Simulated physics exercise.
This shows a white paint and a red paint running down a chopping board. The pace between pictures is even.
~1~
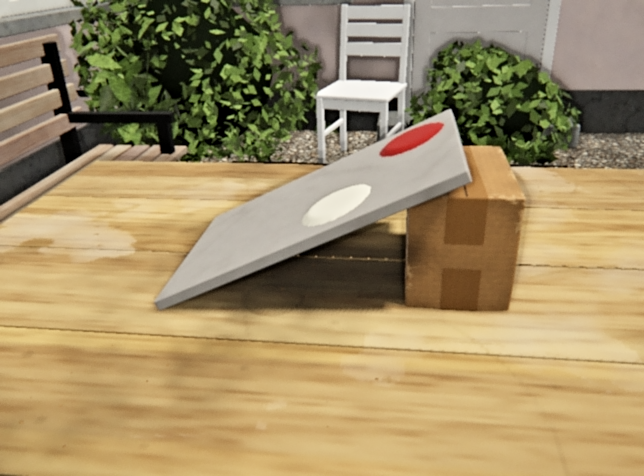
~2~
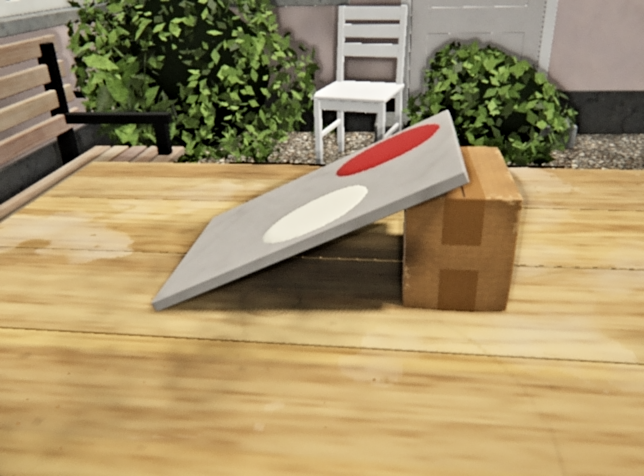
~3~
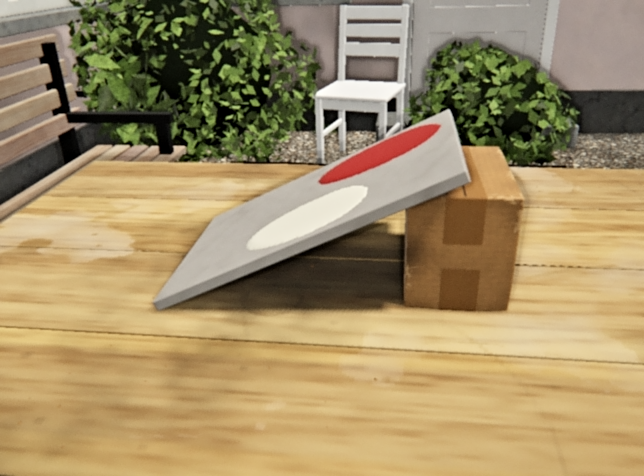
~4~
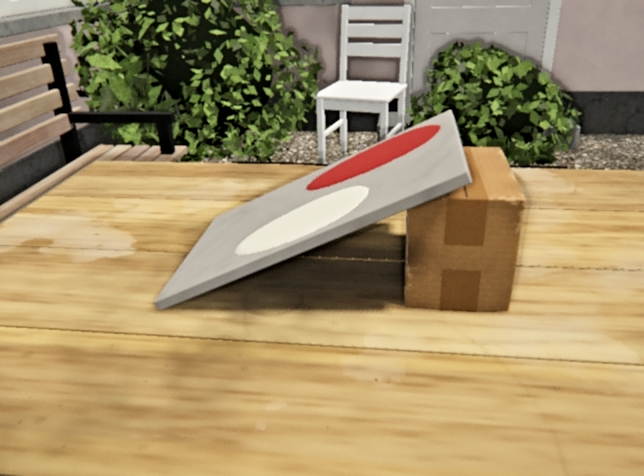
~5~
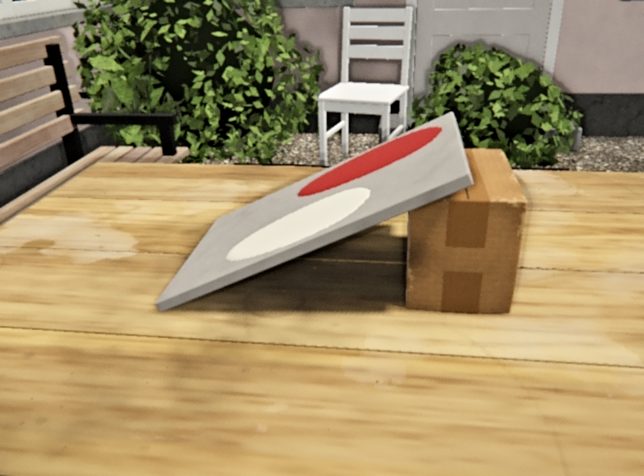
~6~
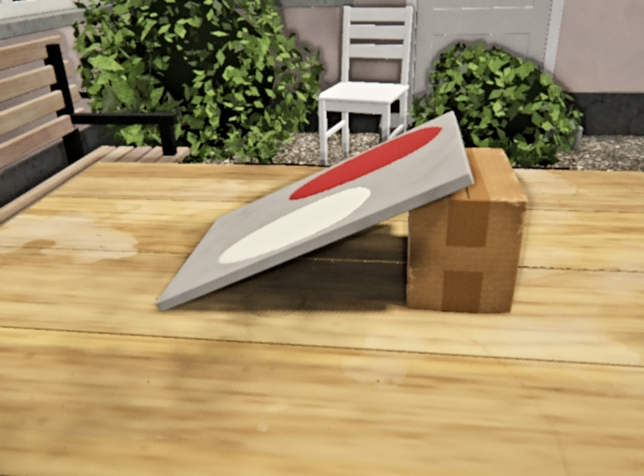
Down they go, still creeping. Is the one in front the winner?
Yes.
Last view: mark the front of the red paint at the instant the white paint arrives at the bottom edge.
At that moment the tip sits close to (243, 217).
Shortly, the white paint is close to the edge; the red paint is three quarters of the way down.
At the finish, the white paint is at the low edge; the red paint is three quarters of the way down.
